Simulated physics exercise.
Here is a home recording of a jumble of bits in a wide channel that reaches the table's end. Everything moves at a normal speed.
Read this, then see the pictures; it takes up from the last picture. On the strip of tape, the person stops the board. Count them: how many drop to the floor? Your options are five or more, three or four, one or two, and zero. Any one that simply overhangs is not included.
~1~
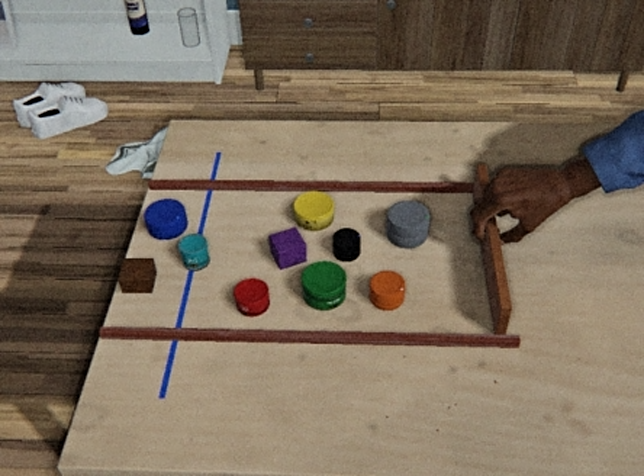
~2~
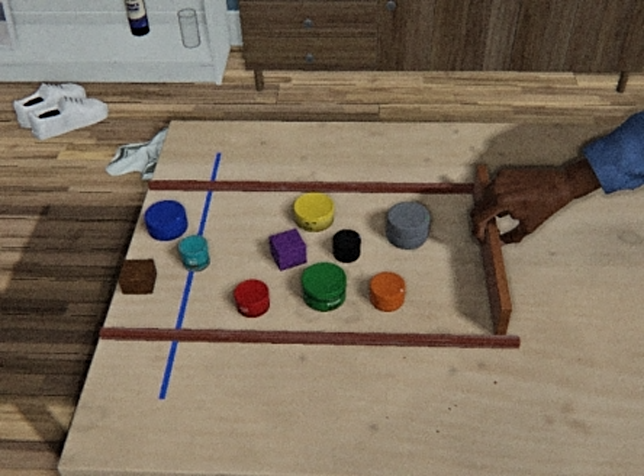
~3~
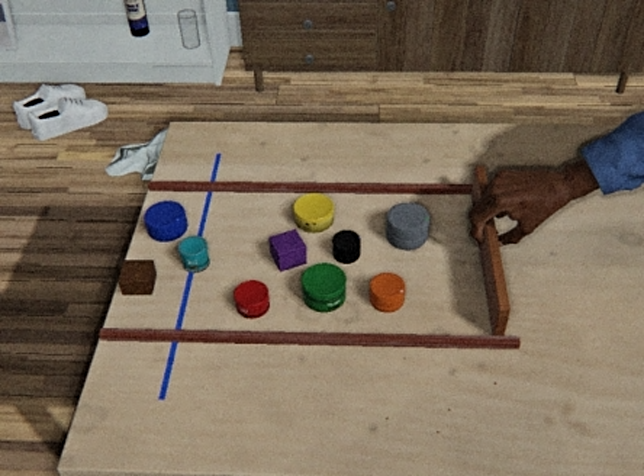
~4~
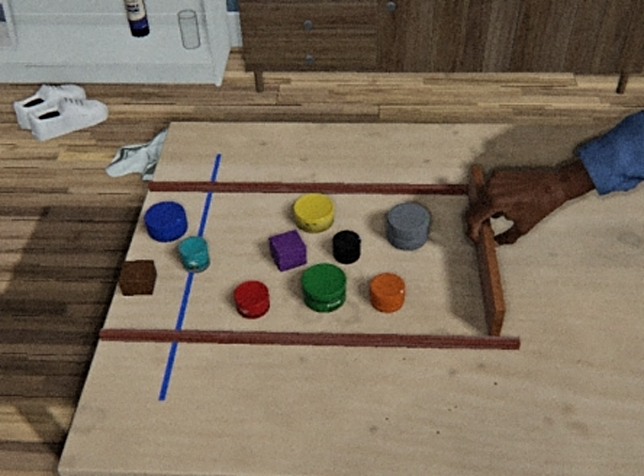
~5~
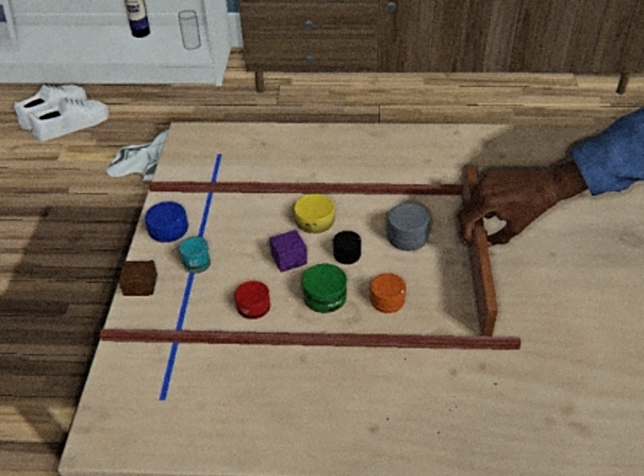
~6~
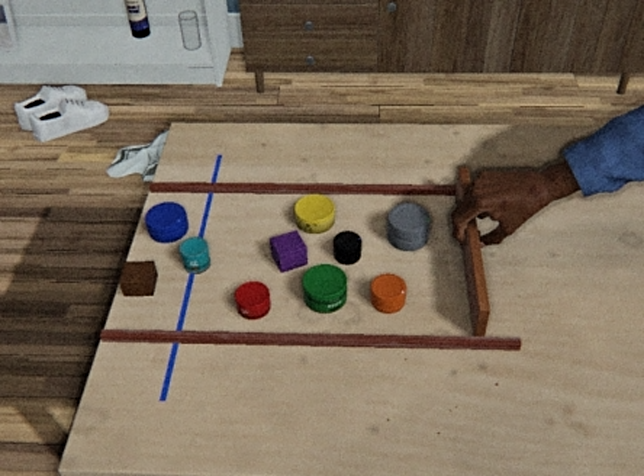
My pick is one or two.
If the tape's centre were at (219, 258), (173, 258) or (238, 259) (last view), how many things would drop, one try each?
Try by try, 0, 4 and 0.
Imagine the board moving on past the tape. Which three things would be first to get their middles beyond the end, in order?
Order, earliest first: Brown block, turquoise pot, blue lid.
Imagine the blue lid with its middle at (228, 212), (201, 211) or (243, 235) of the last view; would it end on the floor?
Try by try, it stays put, then stays put, then stays put.
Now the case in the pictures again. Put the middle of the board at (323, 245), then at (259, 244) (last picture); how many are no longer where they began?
Tally at point one: 7; at point two: 8.
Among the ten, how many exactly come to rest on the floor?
2.
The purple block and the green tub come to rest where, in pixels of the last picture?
Result: One at about (153, 248), the other at about (138, 273).
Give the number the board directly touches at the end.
In contact: 5.
A little later, none off yet; brown block at rest near (139, 279); blue lid at rest near (167, 222); turquoise pot at rest near (195, 256).
Next, none off yet; brown block at rest near (139, 279); blue lid at rest near (167, 222); turquoise pot shifted about its own width near (162, 253).
When it is over, the number that fall off is one or two; down, turquoise pot and brown block.
